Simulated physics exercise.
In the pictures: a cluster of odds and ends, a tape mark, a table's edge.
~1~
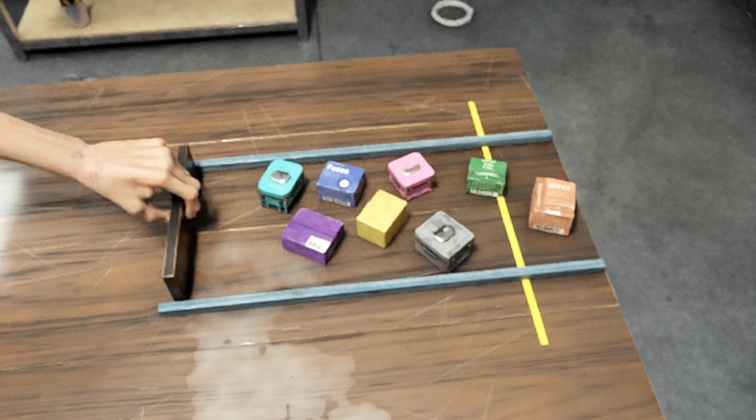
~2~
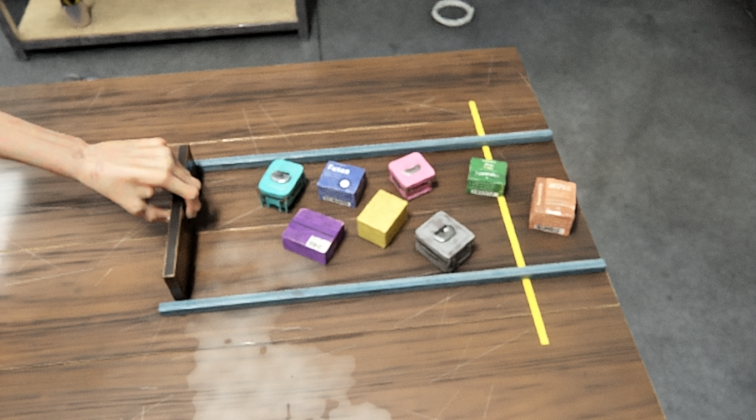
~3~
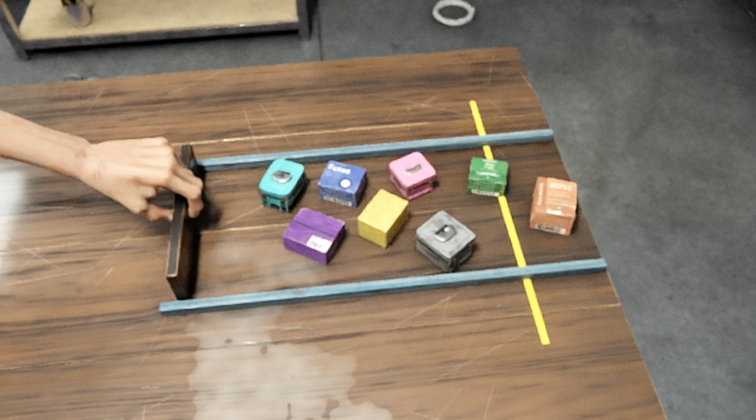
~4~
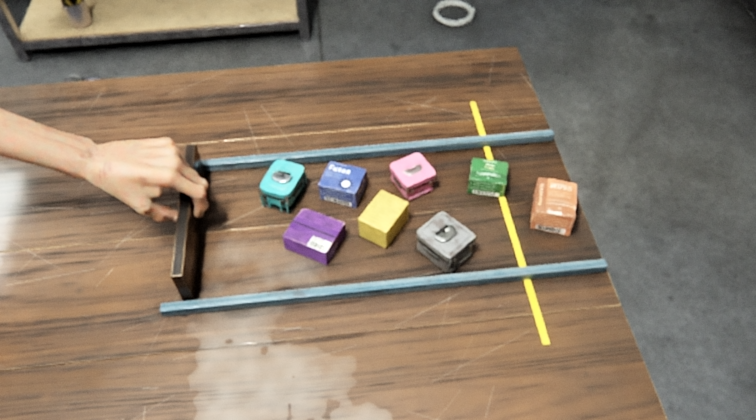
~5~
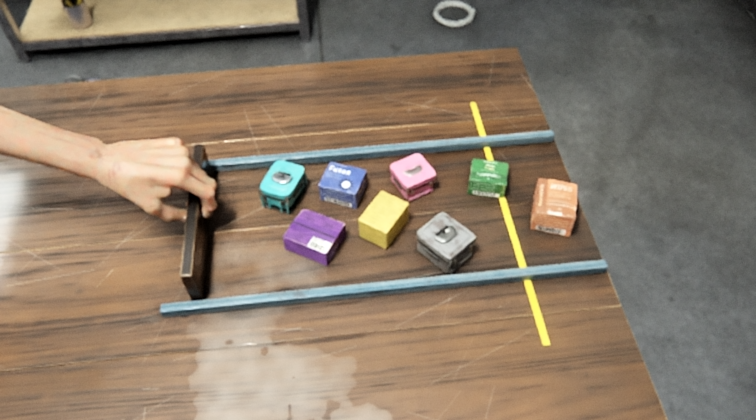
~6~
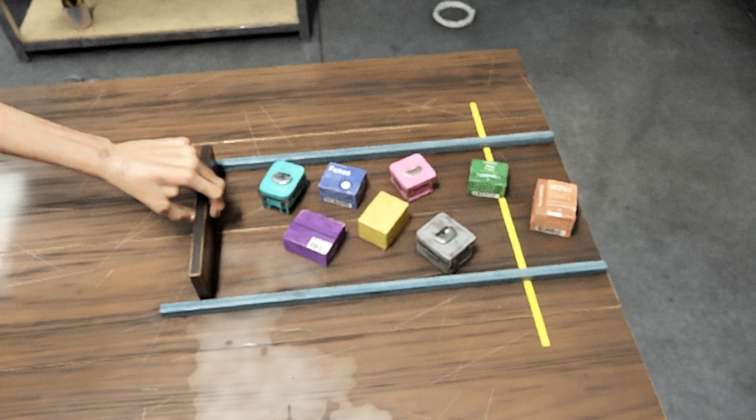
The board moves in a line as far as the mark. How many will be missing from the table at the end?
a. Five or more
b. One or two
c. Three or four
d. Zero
The answer is c.
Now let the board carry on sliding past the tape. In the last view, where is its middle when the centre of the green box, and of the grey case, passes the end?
The middle is at (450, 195) when it's the green box, and at (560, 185) when it's the grey case.
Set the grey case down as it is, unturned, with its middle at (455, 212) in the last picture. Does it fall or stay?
Here the grey case winds up off.
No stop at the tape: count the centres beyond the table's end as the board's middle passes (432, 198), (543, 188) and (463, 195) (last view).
0, 5 and 1.
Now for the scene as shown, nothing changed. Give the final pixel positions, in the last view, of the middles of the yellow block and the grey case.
The yellow block finishes at (567, 194); the grey case finishes at (539, 243).
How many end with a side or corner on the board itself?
The count in contact is 3.
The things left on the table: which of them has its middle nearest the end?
That's the yellow block.
Soon after, none off yet; orange box at rest near (554, 207); green box at rest near (488, 179); grey case at rest near (445, 244).
After that, none off yet; orange box at rest near (554, 207); green box displaced about its own width near (527, 171); grey case moving near (456, 247).
In the end, the number that fall off is three or four; gone, pink case, green box and orange box.
